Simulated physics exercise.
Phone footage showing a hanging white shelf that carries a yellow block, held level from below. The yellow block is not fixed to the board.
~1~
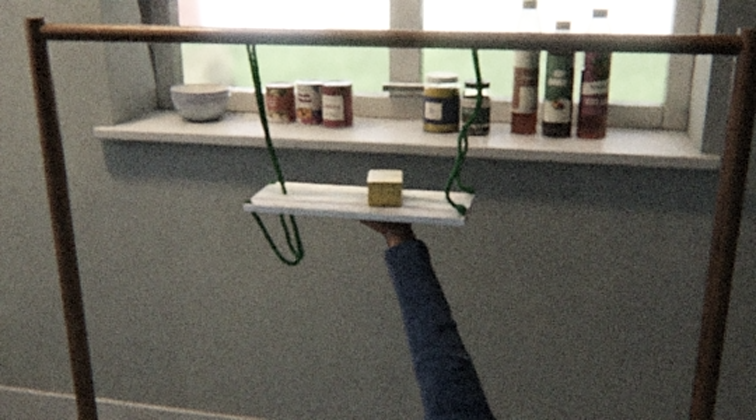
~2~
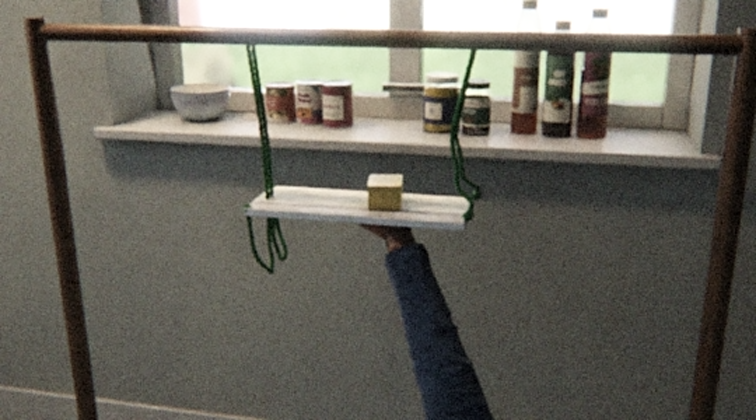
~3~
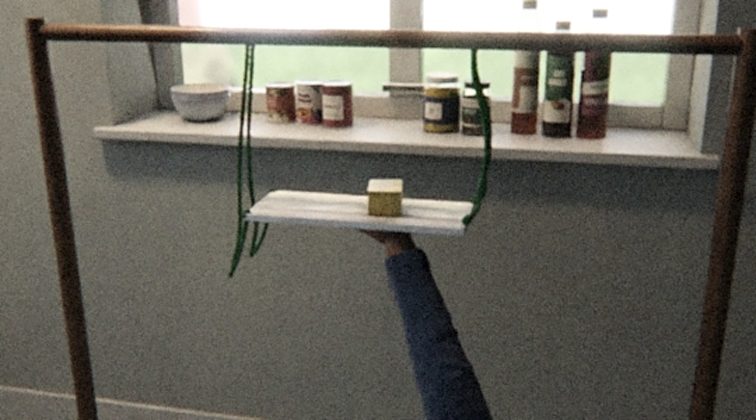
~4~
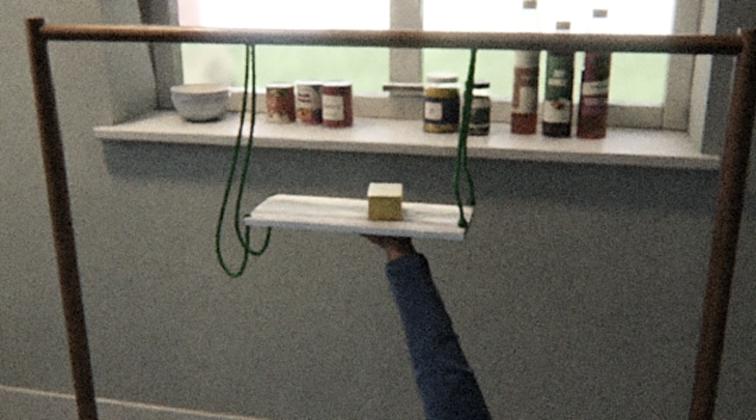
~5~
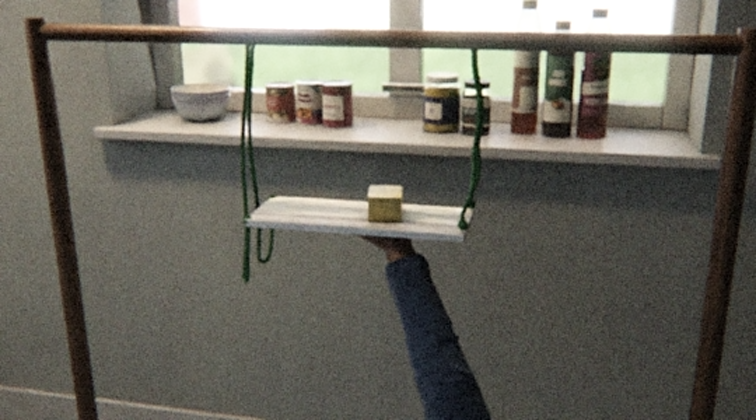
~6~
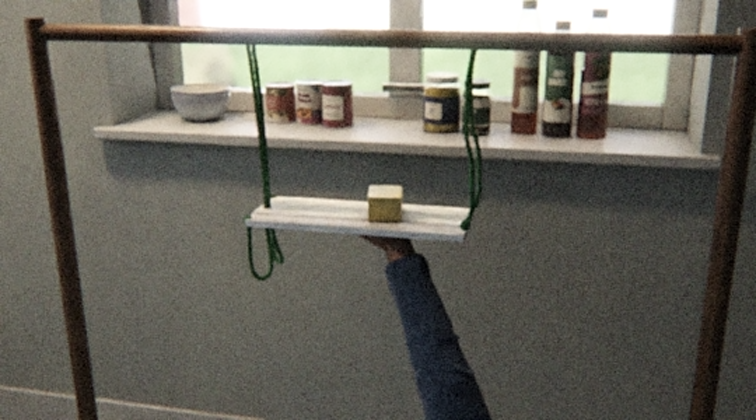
By a windowsill lined with jars and bottles, a hand held up a white shelf carrying a yellow block, lowering it slightly while the slack green cords at both ends swayed and shifted.
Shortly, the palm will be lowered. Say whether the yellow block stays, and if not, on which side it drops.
Chances are it departs leftward from its perch.
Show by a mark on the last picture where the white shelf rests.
The centre lies at (399, 285).
Then, 0.62 s later than the last view, board tipped 30° down to the left; block falling near (214, 387).
Then, 1.24 s later than the last view, board tipped 38° down to the left; block on the floor.
Finally, board tipped 42° down to the left; block on the floor. The yellow block falls from the left end.
